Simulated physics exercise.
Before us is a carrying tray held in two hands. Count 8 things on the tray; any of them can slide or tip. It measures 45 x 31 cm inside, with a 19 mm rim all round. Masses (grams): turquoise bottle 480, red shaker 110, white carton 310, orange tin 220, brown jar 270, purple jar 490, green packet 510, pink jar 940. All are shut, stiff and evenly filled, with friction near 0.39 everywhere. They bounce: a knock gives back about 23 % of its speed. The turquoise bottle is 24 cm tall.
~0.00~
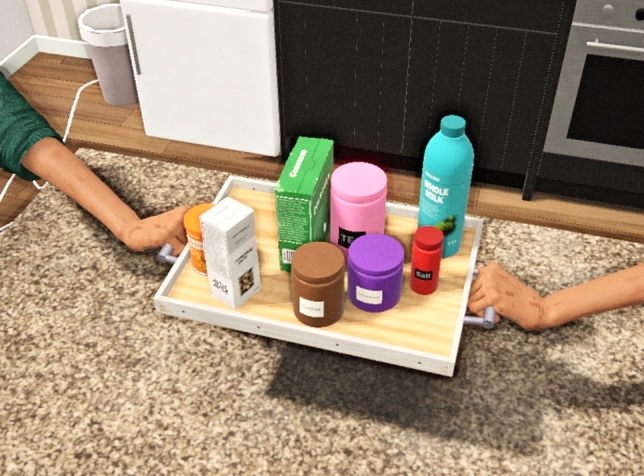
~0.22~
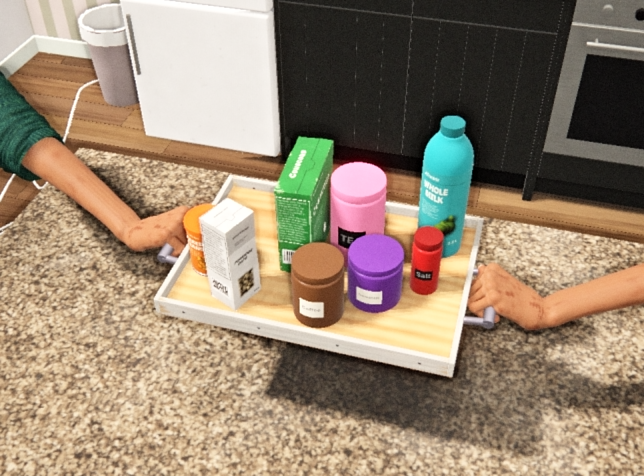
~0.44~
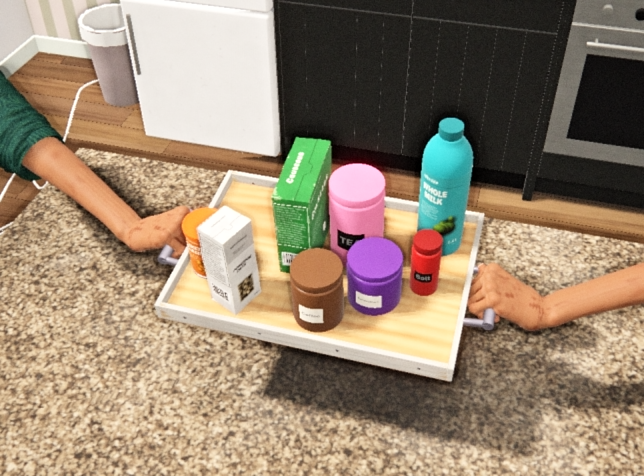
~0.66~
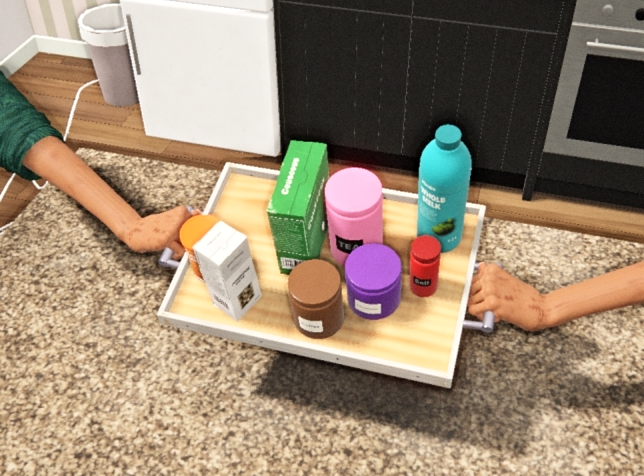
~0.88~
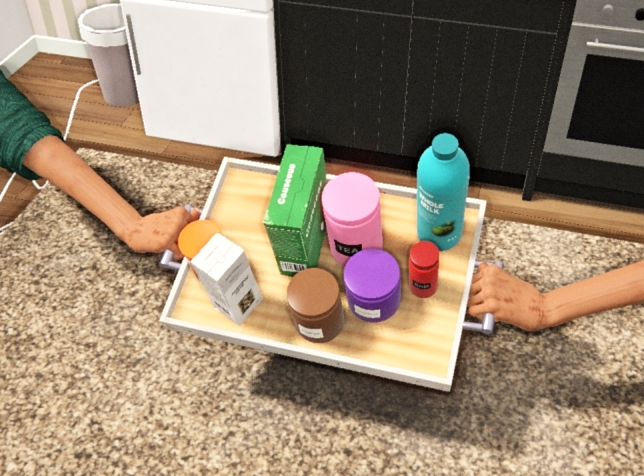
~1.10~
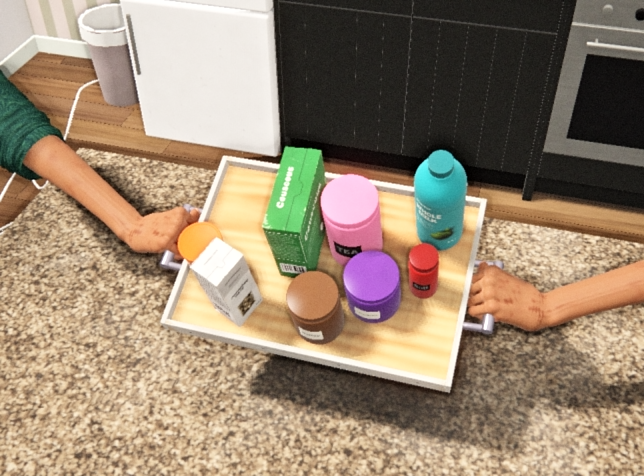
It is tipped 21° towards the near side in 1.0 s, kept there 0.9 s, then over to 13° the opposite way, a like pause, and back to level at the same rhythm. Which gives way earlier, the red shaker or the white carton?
It is the former, the red shaker.
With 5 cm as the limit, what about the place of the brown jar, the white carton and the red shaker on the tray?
The brown jar keeps its place; the white carton keeps its place; the red shaker ends elsewhere.
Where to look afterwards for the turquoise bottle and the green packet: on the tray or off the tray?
The turquoise bottle finishes off the tray; the green packet is still on the tray.
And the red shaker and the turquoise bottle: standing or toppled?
The red shaker tips over; the turquoise bottle falls over.
By 1.60 s, tray at 21°, near edge down; turquoise bottle now off the tray; red shaker on its side near (406, 336).
By 2.30 s, tray at 15°, near edge down; red shaker on its side near (407, 331).
By 2.90 s, tray at 12°, far edge down; red shaker on its side near (410, 305).
When it is over (5.3 s), off the tray, turquoise bottle; lying over on the tray, red shaker; the other 6 within 5 cm of the start. End places, in pixels of the last picture, red shaker near (407, 317), white carton near (230, 257). Red shaker went at 1.34 s; white carton was never lost.
